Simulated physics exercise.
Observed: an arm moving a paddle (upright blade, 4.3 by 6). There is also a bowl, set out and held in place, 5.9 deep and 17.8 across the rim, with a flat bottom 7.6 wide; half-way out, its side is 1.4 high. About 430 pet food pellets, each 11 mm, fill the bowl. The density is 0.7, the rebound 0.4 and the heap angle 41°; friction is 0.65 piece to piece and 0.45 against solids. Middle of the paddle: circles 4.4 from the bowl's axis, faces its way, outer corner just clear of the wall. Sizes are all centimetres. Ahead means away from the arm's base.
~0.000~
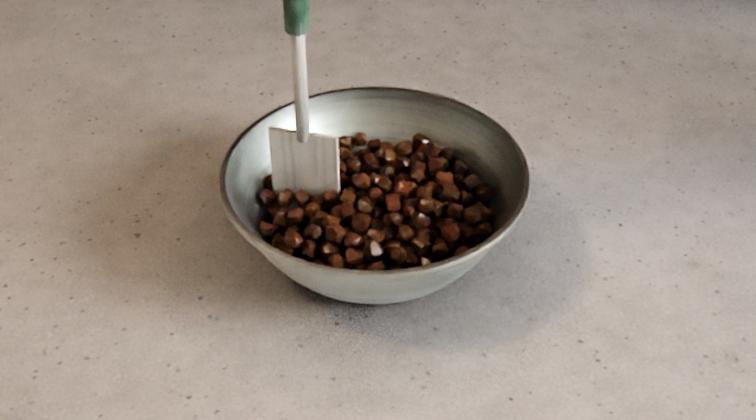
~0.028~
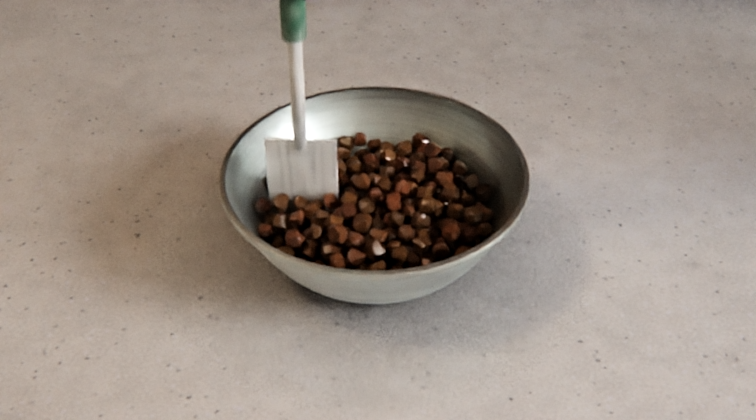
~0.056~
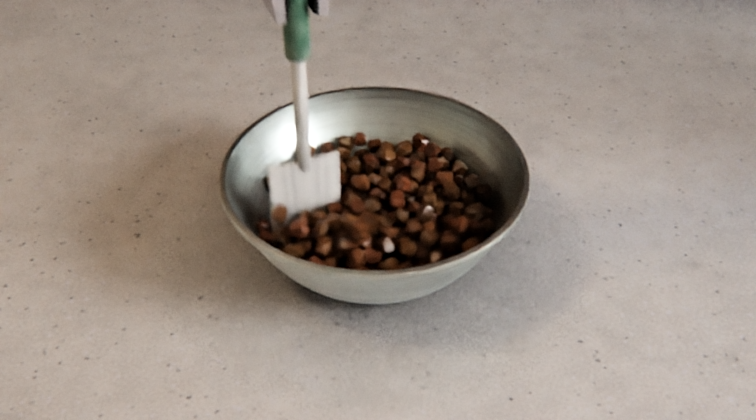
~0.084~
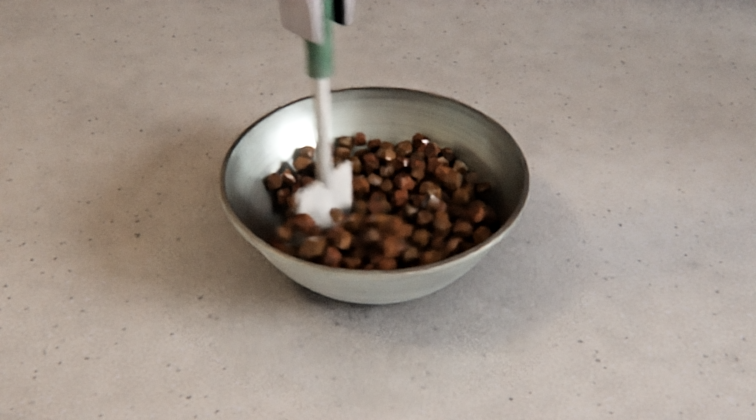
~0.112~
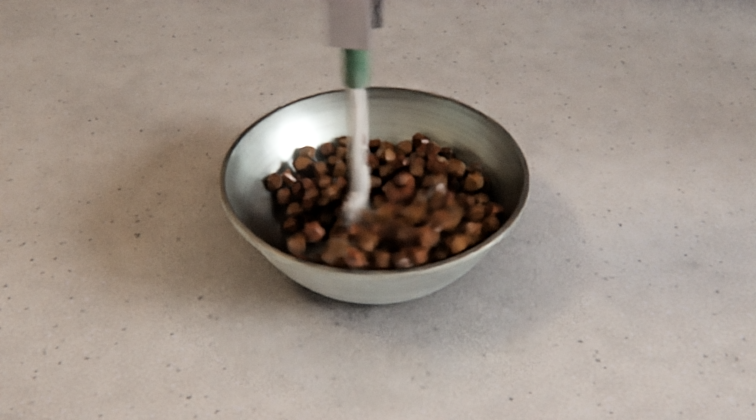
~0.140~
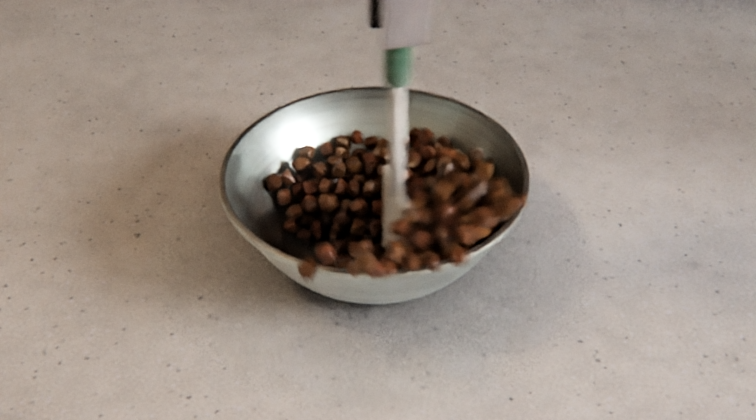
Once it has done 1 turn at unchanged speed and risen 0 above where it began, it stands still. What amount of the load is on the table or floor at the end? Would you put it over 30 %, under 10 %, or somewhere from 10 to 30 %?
I would put it over 30 %.
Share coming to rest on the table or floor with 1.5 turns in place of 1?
I'd expect around 55 per cent.
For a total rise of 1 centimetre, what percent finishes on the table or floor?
Around 35 percent of it.
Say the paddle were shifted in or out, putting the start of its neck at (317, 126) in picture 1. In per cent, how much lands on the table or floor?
About 40 percent ends up on the table or floor.
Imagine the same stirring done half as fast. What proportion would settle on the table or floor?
Then roughly 25 %.
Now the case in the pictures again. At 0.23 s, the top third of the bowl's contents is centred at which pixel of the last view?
I'd put its middle near (447, 127).
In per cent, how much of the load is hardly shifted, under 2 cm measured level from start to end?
Something close to 5 percent, I'd say.
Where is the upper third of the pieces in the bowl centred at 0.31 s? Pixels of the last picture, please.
Close to pixel (314, 122).
After 0.23 s, 209° round, highest piece 11 above the table; 360 in the bowl, 5 on the table or floor, 61 in flight or on the tool.
After 0.31 s, 296° round, highest piece 10 above the table; 296 in the bowl, 38 on the table or floor, 92 in flight or on the tool.
After 0.56 s, 0° round, highest piece 6 above the table; 235 in the bowl, 190 on the table or floor, 1 in flight or on the tool.
After 1.26 s, 0° round, highest piece 6 above the table; 235 in the bowl, 191 on the table or floor.
At rest, 235 in the bowl, 191 on the table or floor. That is 45 % on the table or floor.
